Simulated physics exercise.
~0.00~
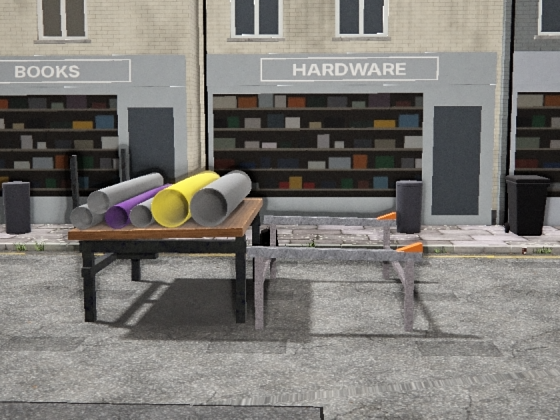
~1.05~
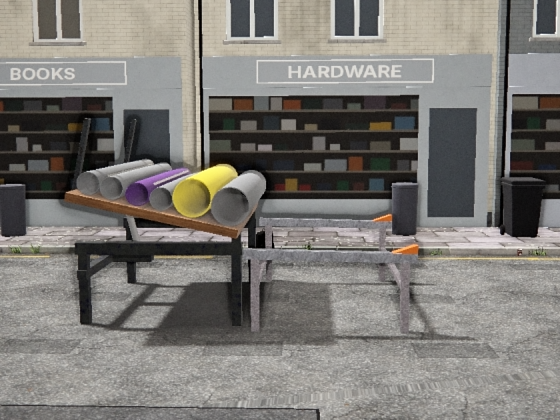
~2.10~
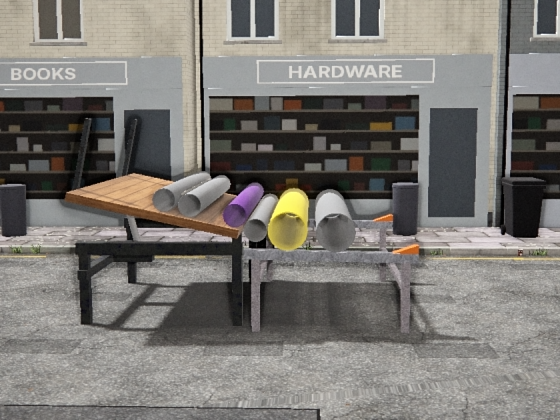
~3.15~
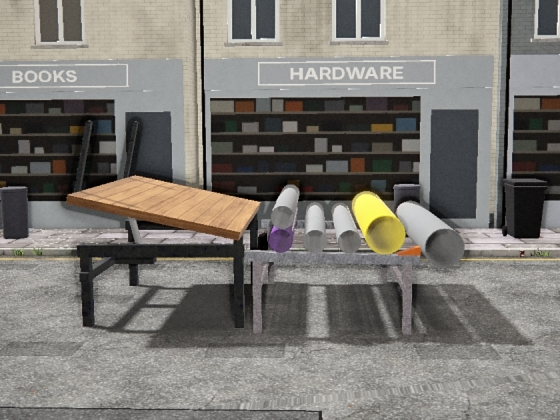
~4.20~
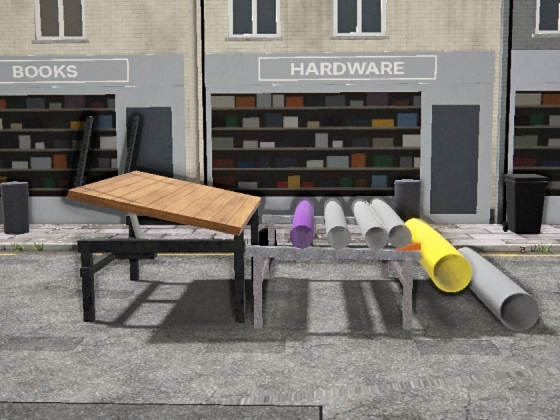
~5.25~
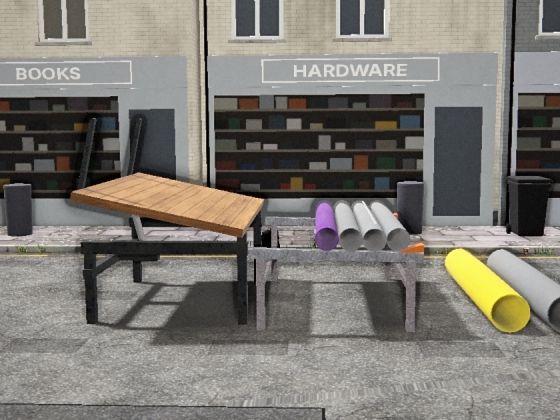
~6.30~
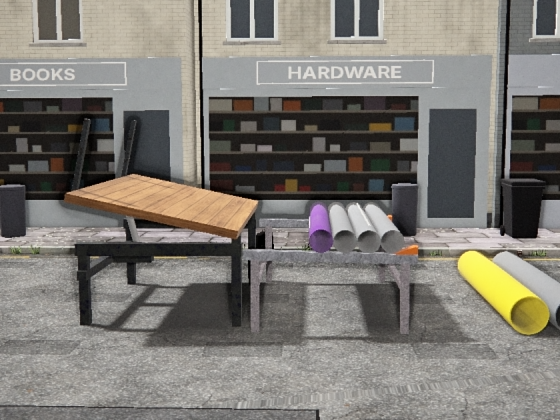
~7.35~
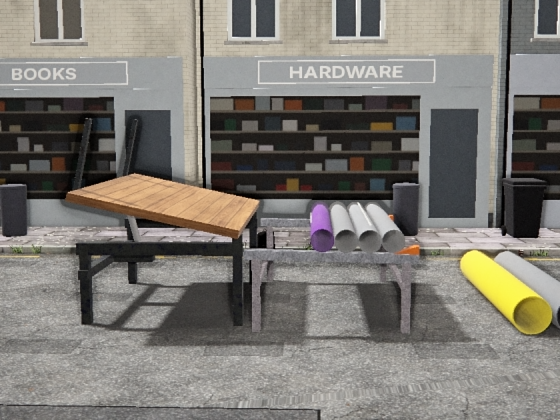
A wooden tabletop tipped to the right outside a row of shops, and six plastic pipes rolled onto the rack beside it; the yellow one and a large grey one dropped off the far end to the ground, while purple and three greys stayed on the rack.
